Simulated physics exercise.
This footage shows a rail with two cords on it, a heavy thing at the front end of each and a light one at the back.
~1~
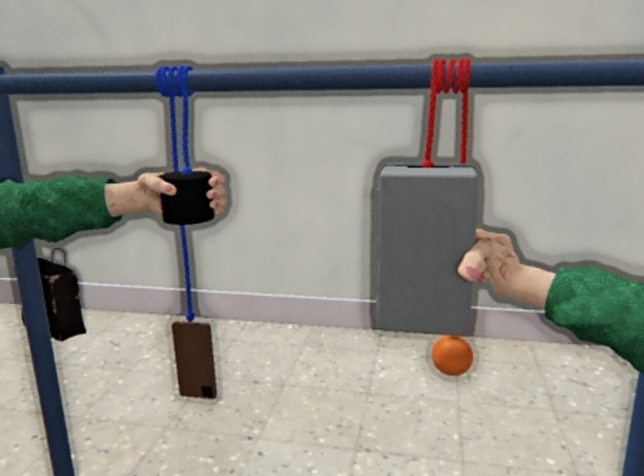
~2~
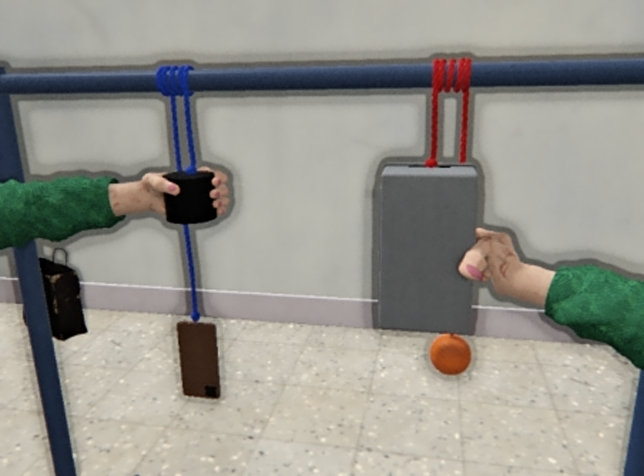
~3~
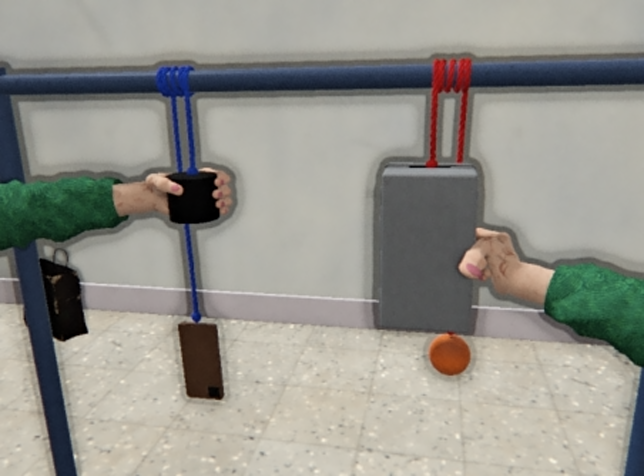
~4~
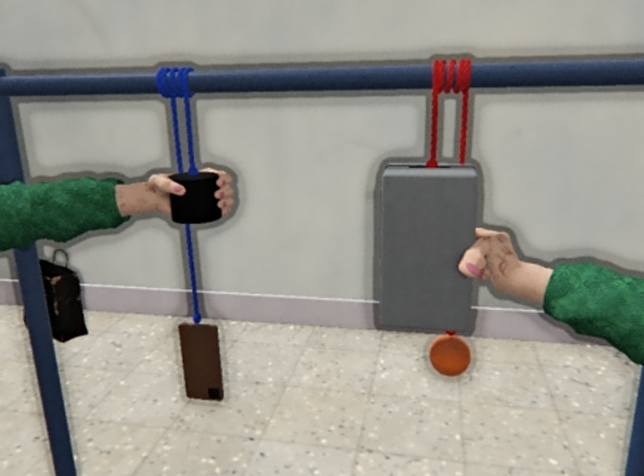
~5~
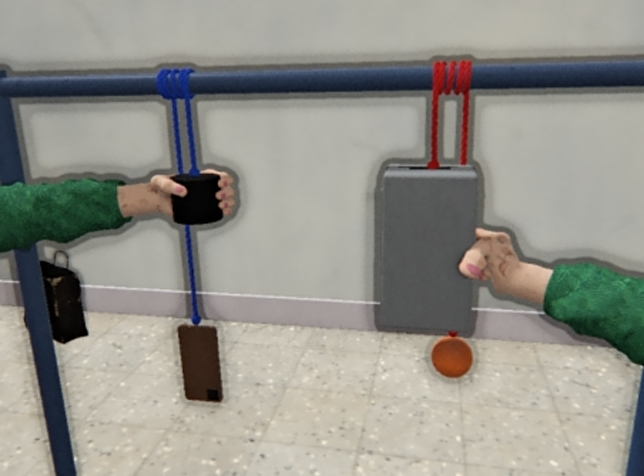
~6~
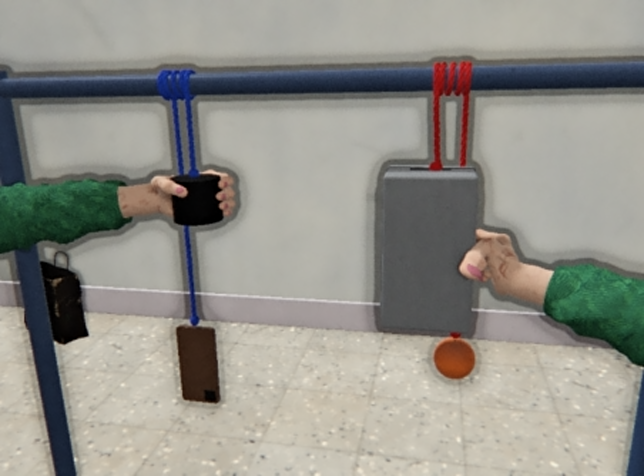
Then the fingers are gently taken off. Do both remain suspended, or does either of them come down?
My prediction: The weight hangs on; the grey case hangs on.
Then, 0.38 s later than the last view, weight in the air near (196, 204); grey case in the air near (430, 251).
Then, 0.80 s later than the last view, weight in the air near (195, 204); grey case in the air near (434, 249).
Finally, weight in the air near (195, 205); grey case in the air near (433, 248). The weight stays hanging and the grey case is held.
